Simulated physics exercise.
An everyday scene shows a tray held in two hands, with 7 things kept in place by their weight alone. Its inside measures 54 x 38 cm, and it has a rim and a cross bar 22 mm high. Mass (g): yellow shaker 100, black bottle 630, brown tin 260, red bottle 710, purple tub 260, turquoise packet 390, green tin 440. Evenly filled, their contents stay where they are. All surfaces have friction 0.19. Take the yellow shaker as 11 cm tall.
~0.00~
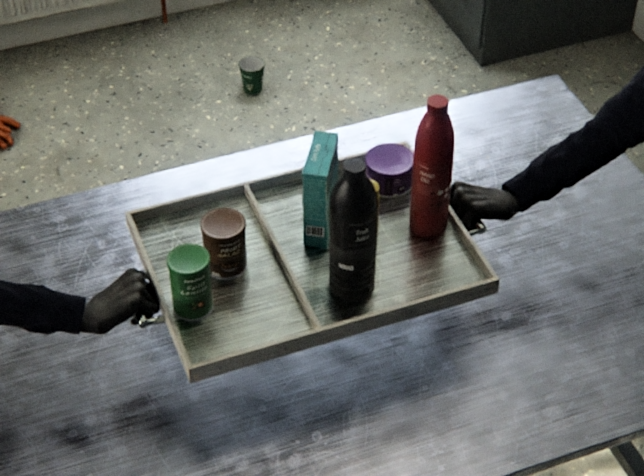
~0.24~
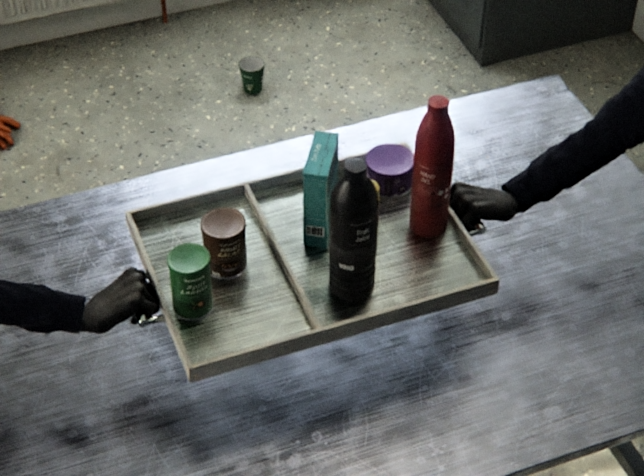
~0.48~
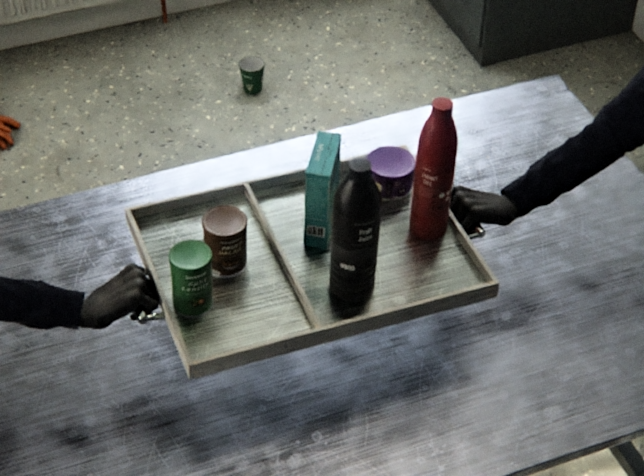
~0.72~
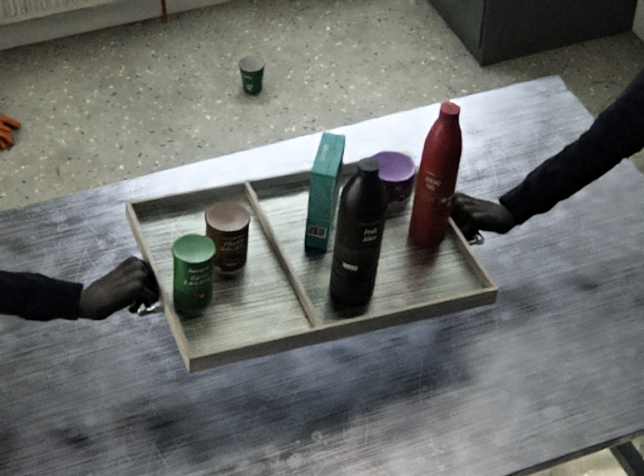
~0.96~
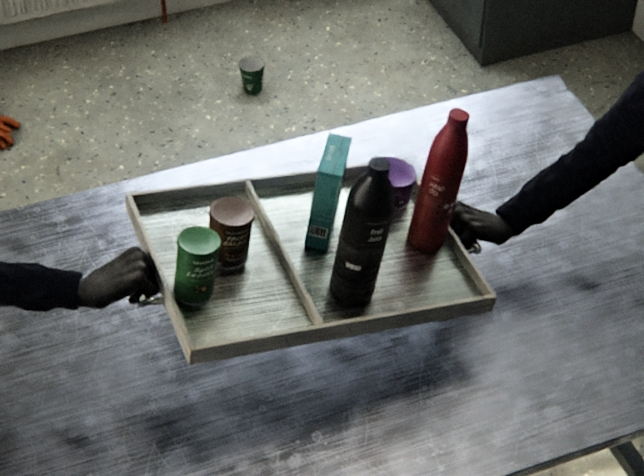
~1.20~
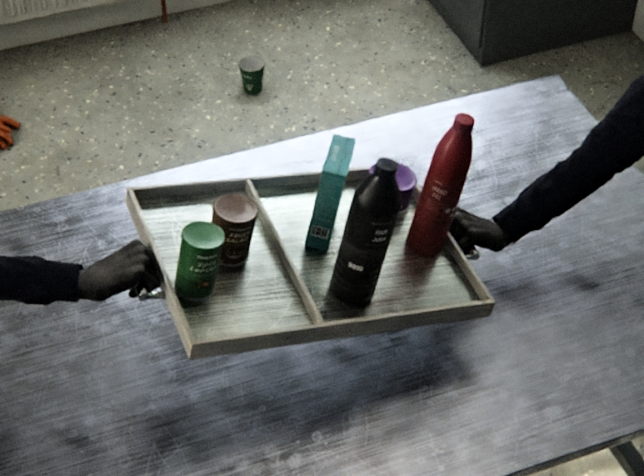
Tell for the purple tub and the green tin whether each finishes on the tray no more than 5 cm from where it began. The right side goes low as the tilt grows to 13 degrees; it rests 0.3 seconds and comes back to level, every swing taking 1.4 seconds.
Purple tub does; green tin does not.
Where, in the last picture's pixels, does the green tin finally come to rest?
Roughly (268, 262).
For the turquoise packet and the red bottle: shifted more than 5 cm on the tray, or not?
Turquoise packet: Is displaced. Red bottle: Remains in place.
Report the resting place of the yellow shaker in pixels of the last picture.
Close to pixel (400, 201) in the final view.
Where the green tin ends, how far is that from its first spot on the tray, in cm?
Around 14 centimetres.
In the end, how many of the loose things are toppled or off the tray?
1.
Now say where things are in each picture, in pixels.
Tray level; purple tub (390, 171); green tin (191, 283), in the first frame.
Tray level; brown tin (225, 244); red bottle (433, 166), in the second frame.
Tilt 2°, right edge down; turquoise packet (322, 190), in the third frame.
Tilt 5°, right edge down; black bottle (360, 228); brown tin (227, 238), in the fourth frame.
Tilt 9°, right edge down; red bottle (442, 179); turquoise packet (328, 192), in the fifth frame.
Tilt 12°, right edge down; green tin (199, 261), in the sixth frame.
Around 1.60 s, tilt 13°, right edge down; green tin shifted 3 cm near (220, 257); turquoise packet shifted 4 cm; black bottle shifted 4 cm.
Around 1.80 s, tilt 13°, right edge down; green tin shifted 8 cm near (243, 255); turquoise packet shifted 8 cm; black bottle shifted 8 cm.
Around 2.20 s, tilt 11°, right edge down; green tin shifted 14 cm near (275, 253); black bottle tipped 5° against what carries it; turquoise packet shifted 11 cm.
Around 2.70 s, tilt 3°, right edge down; black bottle now off the tray; green tin shifted 14 cm near (270, 259); turquoise packet shifted 11 cm.
Finally (3.6 s), off the tray, black bottle; not toppled but over 5 cm from the start, yellow shaker, turquoise packet and green tin; the other 3 still in place (within 5 cm). In the last view, purple tub near (396, 167), green tin near (268, 262).
